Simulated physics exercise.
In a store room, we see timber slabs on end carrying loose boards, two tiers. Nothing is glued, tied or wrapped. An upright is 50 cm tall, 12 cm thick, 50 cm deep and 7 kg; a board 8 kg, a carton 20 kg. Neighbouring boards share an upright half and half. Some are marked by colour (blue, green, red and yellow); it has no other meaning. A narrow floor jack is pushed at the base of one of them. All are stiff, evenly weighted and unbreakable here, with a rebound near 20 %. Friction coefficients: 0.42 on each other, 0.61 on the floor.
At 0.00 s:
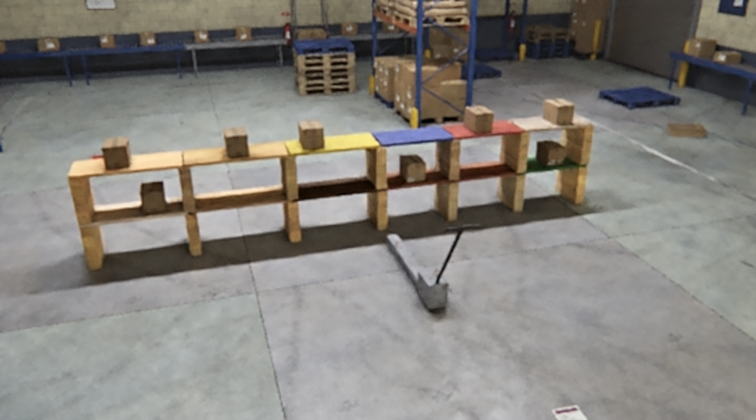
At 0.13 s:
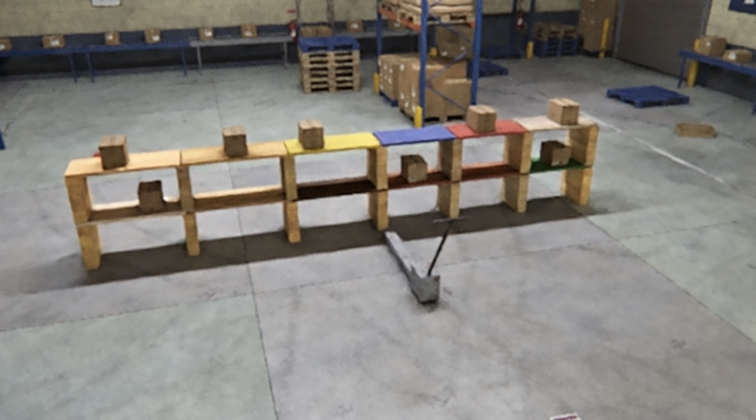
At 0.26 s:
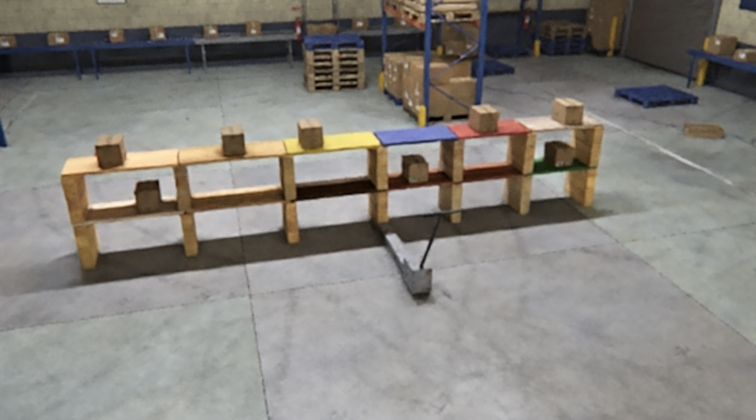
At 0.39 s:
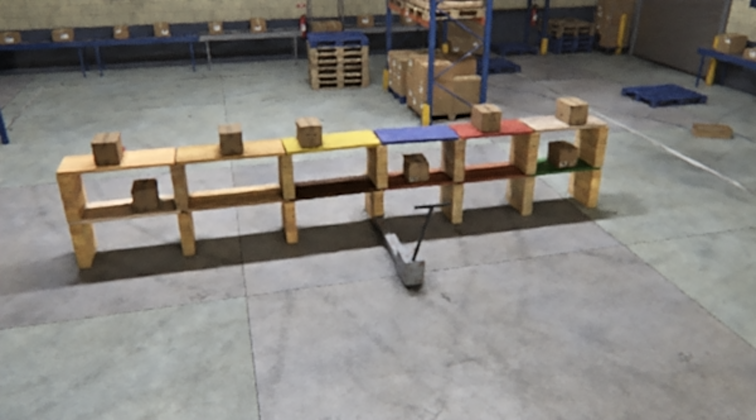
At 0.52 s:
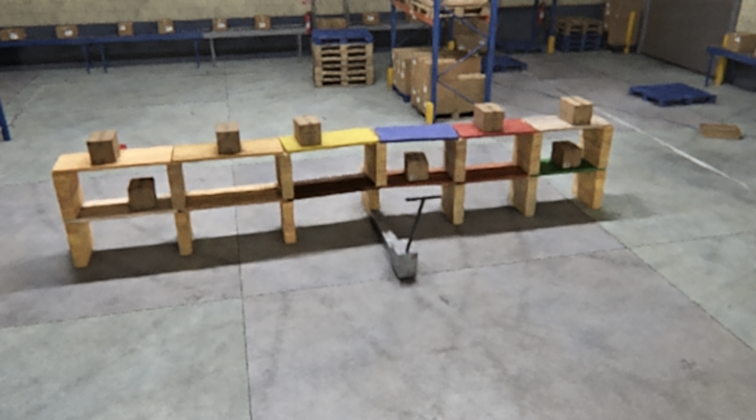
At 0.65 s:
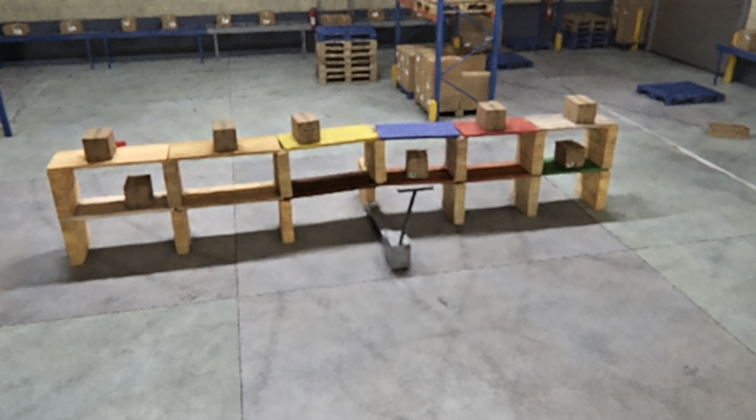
A long two-tier shelf of upright timber slabs and loose boards, seen from above and in front, stands across the concrete floor of a store room. Small cardboard boxes sit on its natural, yellow, blue and red top boards and on lower ones, green at right, with pallets and racking behind. A grey, long-handled floor jack slides away from the viewer to the shelf's base, its handle swinging upright, while boards shift slightly and the camera drifts a little.
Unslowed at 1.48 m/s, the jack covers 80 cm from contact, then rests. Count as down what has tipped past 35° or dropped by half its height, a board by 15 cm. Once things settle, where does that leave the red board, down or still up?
It holds its level.
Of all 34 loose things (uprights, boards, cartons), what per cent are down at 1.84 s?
At that moment 20 per cent.
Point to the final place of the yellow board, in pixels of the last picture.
Near (346, 188).
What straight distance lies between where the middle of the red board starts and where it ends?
Some 0 cm.
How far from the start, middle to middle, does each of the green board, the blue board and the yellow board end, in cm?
Moved: Green 0, blue 70, yellow 70.
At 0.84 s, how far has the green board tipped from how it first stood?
Some 0°.
By 0.84 s, none of the 34 pieces down, 11 disturbed; red board unmoved; blue board tilted 12°.
By 1.06 s, 7 of the 34 pieces down; red board unmoved; blue board tilted 42°, 43 cm lower.
By 1.84 s, 7 of the 34 pieces down; red board unmoved; yellow board tilted 45°, 47 cm lower.
When it is over (3.0 s), 7 of the 34 pieces down; red board unmoved; blue board tilted 13°, 65 cm lower; yellow board tilted 4°, 65 cm lower. In pixels of the last frame, middles, red board near (496, 127), blue board near (404, 183).
